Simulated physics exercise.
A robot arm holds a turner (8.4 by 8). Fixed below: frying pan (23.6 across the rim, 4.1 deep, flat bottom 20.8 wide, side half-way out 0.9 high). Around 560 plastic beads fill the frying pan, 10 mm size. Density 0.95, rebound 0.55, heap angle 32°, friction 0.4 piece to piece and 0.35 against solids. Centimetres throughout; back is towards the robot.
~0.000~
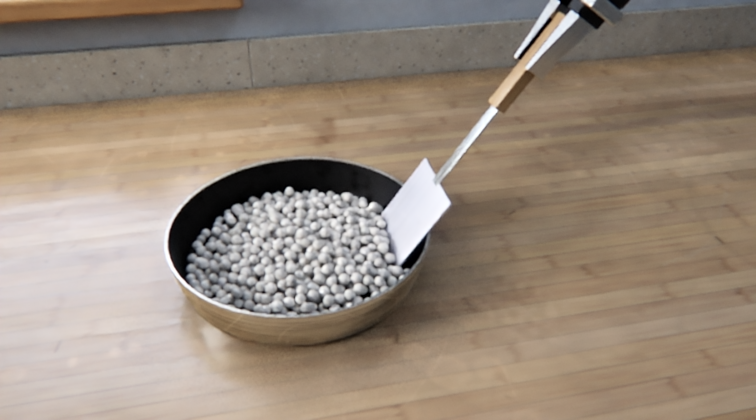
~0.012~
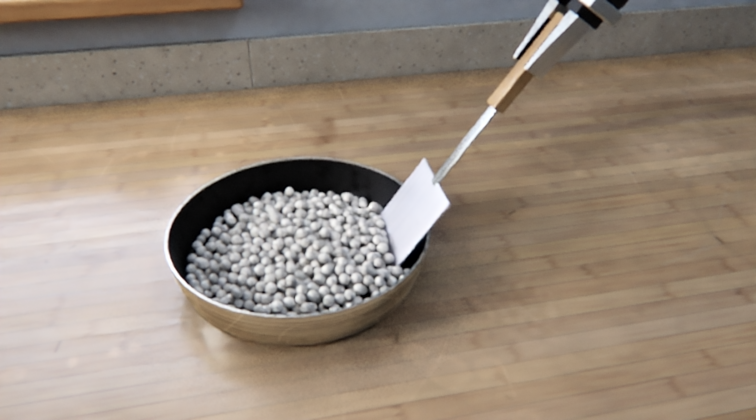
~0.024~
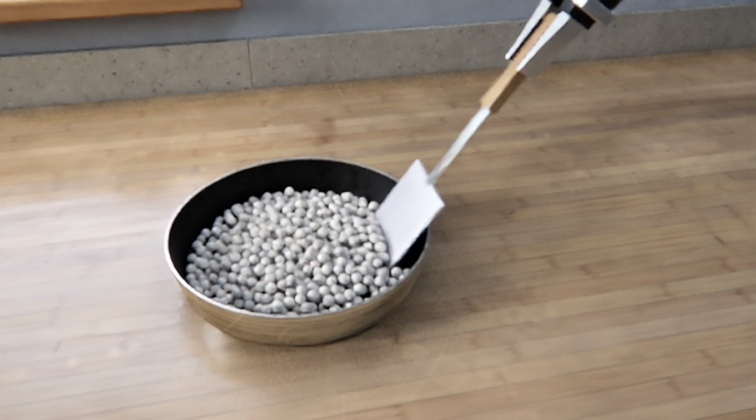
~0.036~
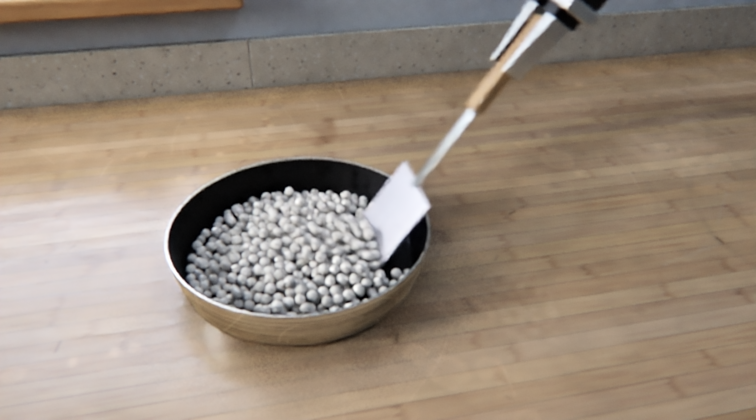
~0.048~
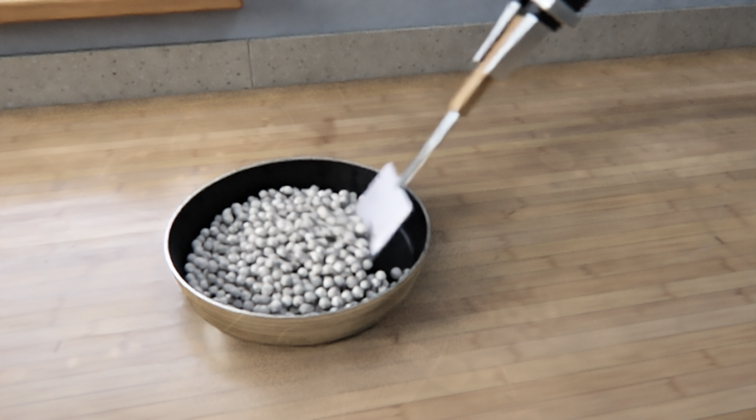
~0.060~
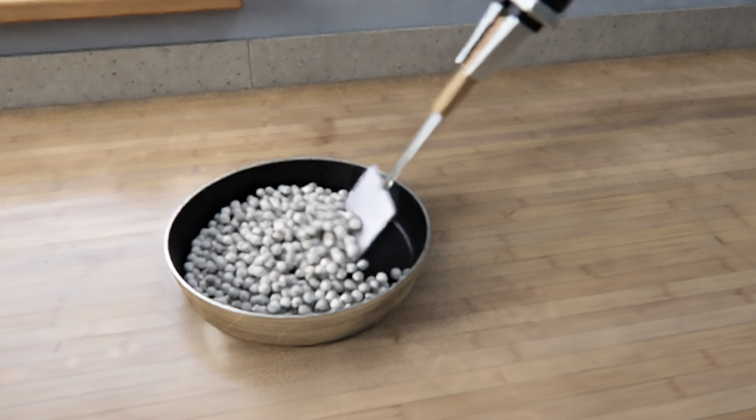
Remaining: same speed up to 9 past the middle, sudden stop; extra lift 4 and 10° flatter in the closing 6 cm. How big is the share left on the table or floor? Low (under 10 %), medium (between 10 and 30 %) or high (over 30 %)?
On the table or floor the share is medium, between 10 and 30 %.
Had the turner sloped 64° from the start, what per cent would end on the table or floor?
It would be near 20 per cent.
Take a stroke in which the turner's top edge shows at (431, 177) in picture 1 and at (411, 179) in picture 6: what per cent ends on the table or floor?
Some 5 per cent.
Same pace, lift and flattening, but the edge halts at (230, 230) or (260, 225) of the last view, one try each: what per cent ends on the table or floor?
About 15 and 10 per cent.
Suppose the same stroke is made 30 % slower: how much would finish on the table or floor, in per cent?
Then about 15 per cent.
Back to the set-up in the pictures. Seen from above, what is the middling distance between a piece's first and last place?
Some 3 cm.
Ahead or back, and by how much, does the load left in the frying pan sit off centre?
Some 3.5 cm ahead.
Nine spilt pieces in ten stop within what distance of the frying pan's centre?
Roughly 95 cm.
After 0.09 s, sloping 55°, highest piece 6 above the table; 555 in the frying pan.
After 0.12 s, sloping 52°, highest piece 7 above the table; 555 in the frying pan.
After 0.33 s, sloping 45°, highest piece 9 above the table; 446 in the frying pan, 102 on the table or floor, 7 on the blade or in flight.
After 1.38 s, sloping 45°, highest piece 3 above the table; 446 in the frying pan, 109 on the table or floor.
In the end, 446 in the frying pan, 109 on the table or floor. That is 20 % on the table or floor.
